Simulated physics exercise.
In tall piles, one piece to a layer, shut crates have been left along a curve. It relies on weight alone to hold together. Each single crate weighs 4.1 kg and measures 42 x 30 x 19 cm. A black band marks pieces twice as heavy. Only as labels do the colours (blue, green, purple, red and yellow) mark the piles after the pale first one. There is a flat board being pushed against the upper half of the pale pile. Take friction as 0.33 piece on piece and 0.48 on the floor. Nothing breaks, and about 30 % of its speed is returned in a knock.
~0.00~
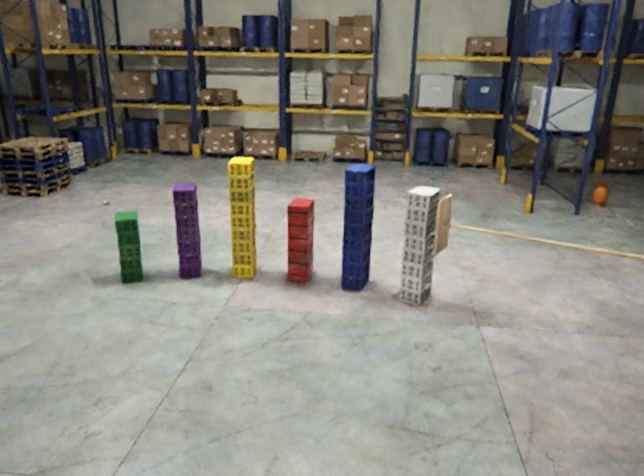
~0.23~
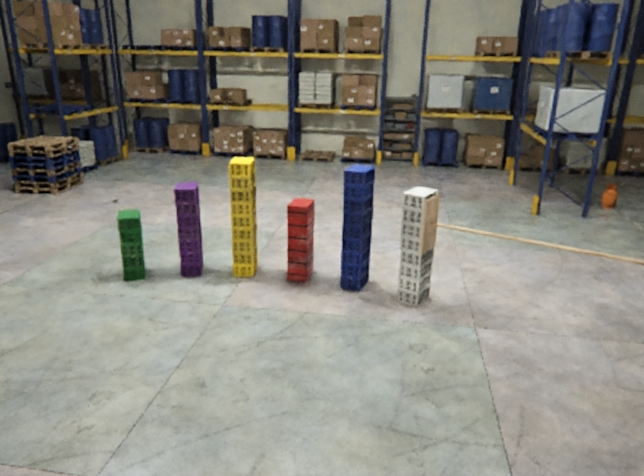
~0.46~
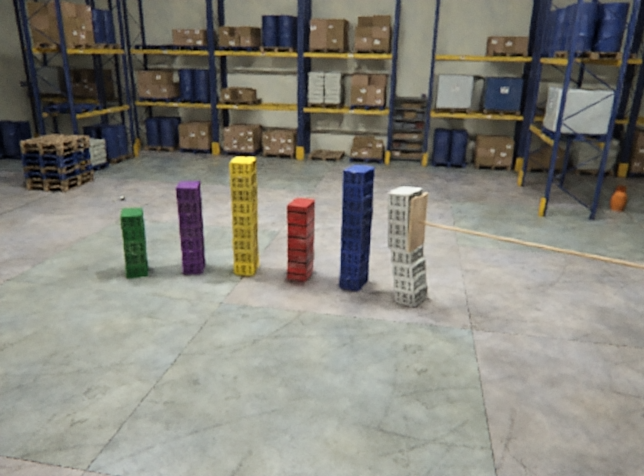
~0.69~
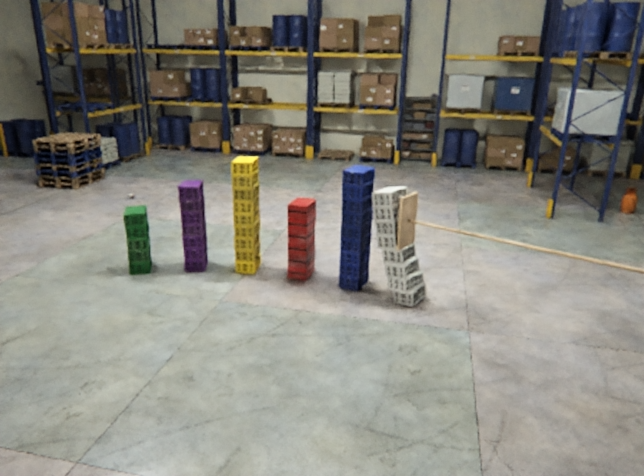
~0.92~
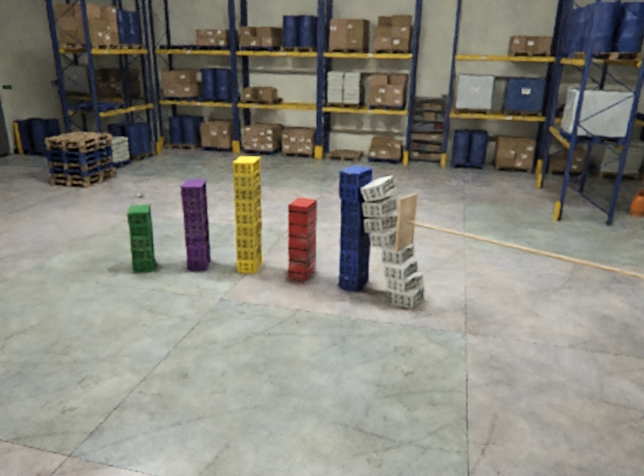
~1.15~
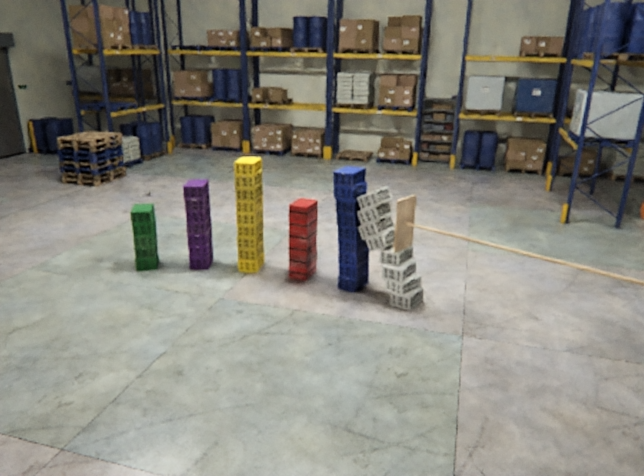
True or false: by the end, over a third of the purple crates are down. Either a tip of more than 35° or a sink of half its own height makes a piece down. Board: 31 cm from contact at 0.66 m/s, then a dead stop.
True.
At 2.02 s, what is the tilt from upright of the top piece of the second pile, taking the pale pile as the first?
It leans around 20°.
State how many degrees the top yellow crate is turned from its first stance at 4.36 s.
Some 120°.
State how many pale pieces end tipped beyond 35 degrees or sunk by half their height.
Count: 4.
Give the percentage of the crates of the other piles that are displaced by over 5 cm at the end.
Shifted: 90 per cent.
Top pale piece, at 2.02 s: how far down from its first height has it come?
I'd put it at close to 90 cm below where it started.
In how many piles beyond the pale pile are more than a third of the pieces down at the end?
Total count: 5.
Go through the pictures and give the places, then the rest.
In the first frame (we follow the side turned to the camera; the camera moves round a little), board (438, 221) 13 cm short; top purple crate (184, 197); top yellow crate (239, 170); no other piece has moved.
Board (424, 220) 20 mm in; top purple crate (185, 196), in the second frame.
Board (411, 219) 17 cm in, top of the pale pile leaning 4°; top purple crate (186, 195); no other piece has moved, in the third frame.
Board (400, 217) 31 cm in, top of the pale pile leaning 11°; top purple crate (189, 193); no other piece has moved, in the fourth frame.
Board (398, 219) 31 cm in, stopped, top of the pale pile leaning 22°; top purple crate (191, 193); top blue crate (349, 179) displaced 39 mm; 2 stirred so far, in the fifth frame.
Board (396, 220) 31 cm in, stopped, top of the pale pile leaning 27°; top purple crate (193, 193); top blue crate (343, 180) displaced 13 cm; 6 stirred so far, in the sixth frame.
Around 2.02 s, 4 of the pale pile down; none of the 7 purple crates down (2 of 36 in all colours); top purple crate unmoved; top blue crate tipped 21°, 19 cm lower.
Around 3.30 s, 4 of the pale pile down; none of the 7 purple crates down (14 of 36 in all colours); top purple crate unmoved; top blue crate upside down.
Around 4.36 s, 4 of the pale pile down; 6 of the 7 purple crates down (32 of 36 in all colours); top purple crate tipped 29°, 43 cm lower; top blue crate upside down.
Finally (6.9 s), 4 of the pale pile down; 6 of the 7 purple crates down (32 of 36 in all colours); top purple crate 1.16 m lower; top yellow crate upside down. That is 86 per cent. Seen by the last camera, middles, top yellow crate near (120, 241).
